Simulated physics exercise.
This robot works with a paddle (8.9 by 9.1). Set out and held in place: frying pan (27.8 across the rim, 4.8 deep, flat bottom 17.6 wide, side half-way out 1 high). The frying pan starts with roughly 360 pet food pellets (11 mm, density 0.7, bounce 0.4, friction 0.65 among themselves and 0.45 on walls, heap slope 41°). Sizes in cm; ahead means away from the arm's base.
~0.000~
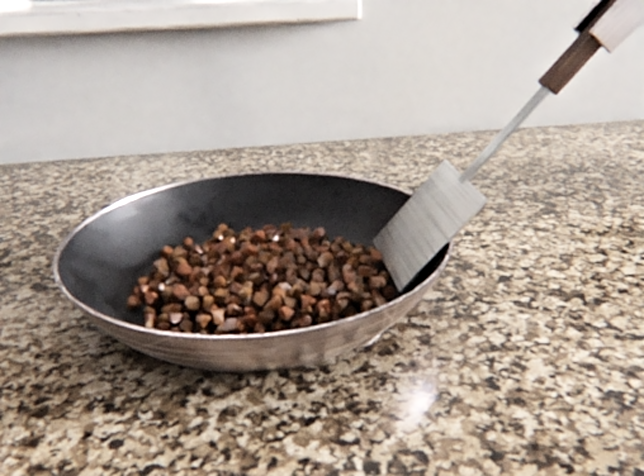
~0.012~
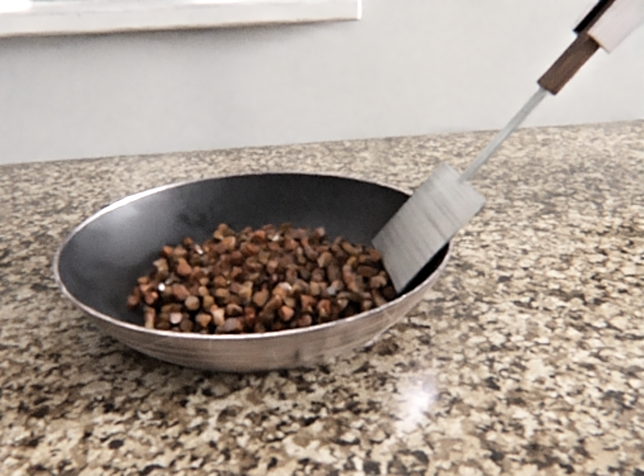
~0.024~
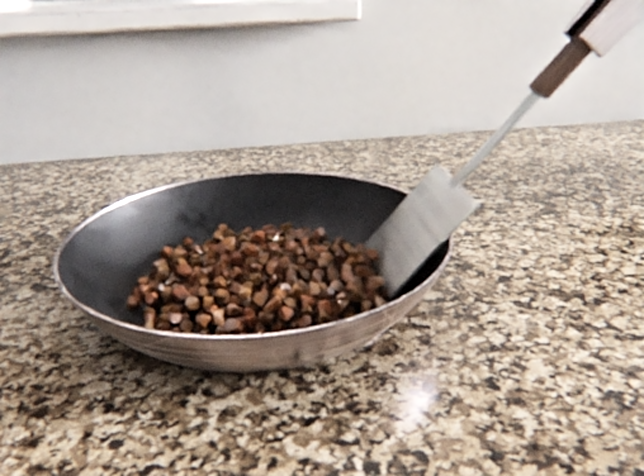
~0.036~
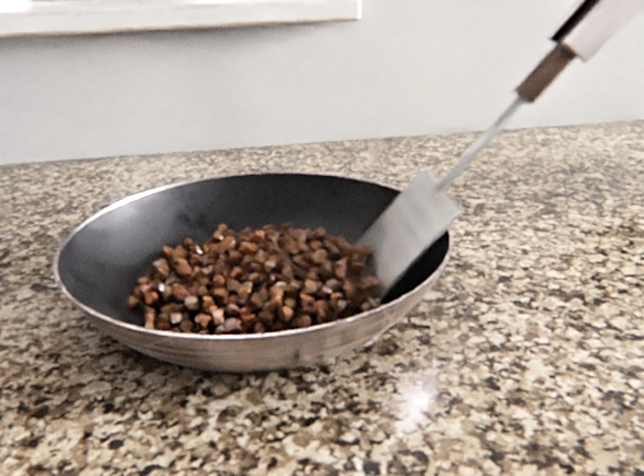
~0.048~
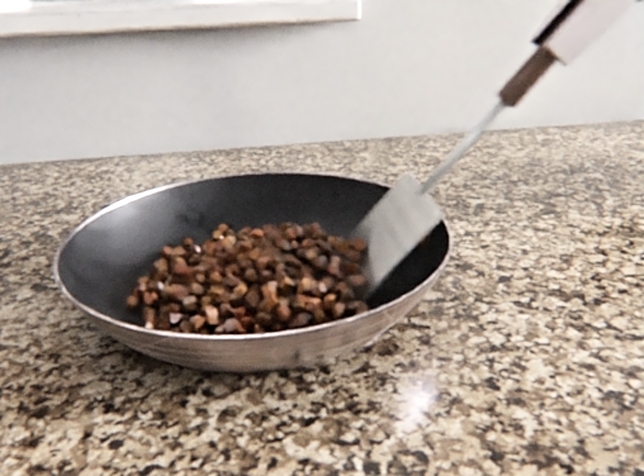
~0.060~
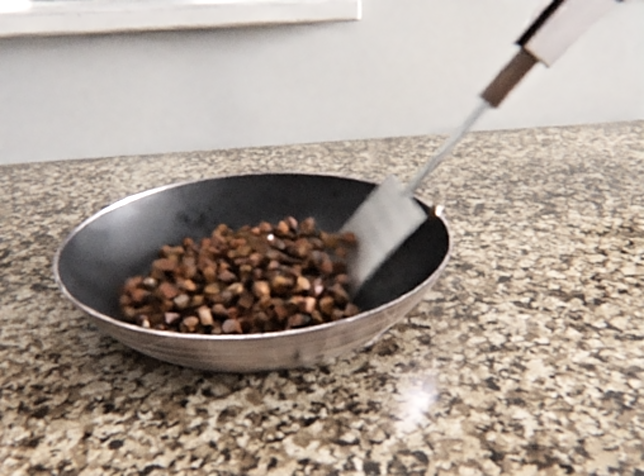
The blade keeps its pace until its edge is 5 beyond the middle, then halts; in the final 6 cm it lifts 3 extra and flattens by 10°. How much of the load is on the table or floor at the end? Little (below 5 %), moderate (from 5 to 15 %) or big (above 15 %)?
Share on the table or floor: Little (below 5 %).
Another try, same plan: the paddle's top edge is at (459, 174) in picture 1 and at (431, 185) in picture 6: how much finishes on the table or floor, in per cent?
About 0 per cent.
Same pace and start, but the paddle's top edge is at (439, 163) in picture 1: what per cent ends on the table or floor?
About 0 per cent.
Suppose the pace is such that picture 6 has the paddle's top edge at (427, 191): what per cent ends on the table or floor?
Some 0 per cent.
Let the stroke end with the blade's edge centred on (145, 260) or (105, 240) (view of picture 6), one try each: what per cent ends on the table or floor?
Some 10 and 30 per cent.
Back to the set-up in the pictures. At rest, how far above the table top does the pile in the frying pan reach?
About 5.5 cm.
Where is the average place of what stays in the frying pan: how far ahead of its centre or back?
Roughly 6.0 cm ahead.
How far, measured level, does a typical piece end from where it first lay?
About 5 cm.
After 0.09 s, sloping 48°, highest piece 11 above the table; 360 in the frying pan, 1 on the blade or in flight.
After 0.12 s, sloping 44°, highest piece 15 above the table; 360 in the frying pan, 1 on the blade or in flight.
After 0.33 s, sloping 38°, highest piece 18 above the table; 350 in the frying pan, 7 on the table or floor, 4 on the blade or in flight.
After 1.38 s, sloping 38°, highest piece 6 above the table; 350 in the frying pan, 11 on the table or floor.
At rest, 350 in the frying pan, 11 on the table or floor. That is 3 % on the table or floor.
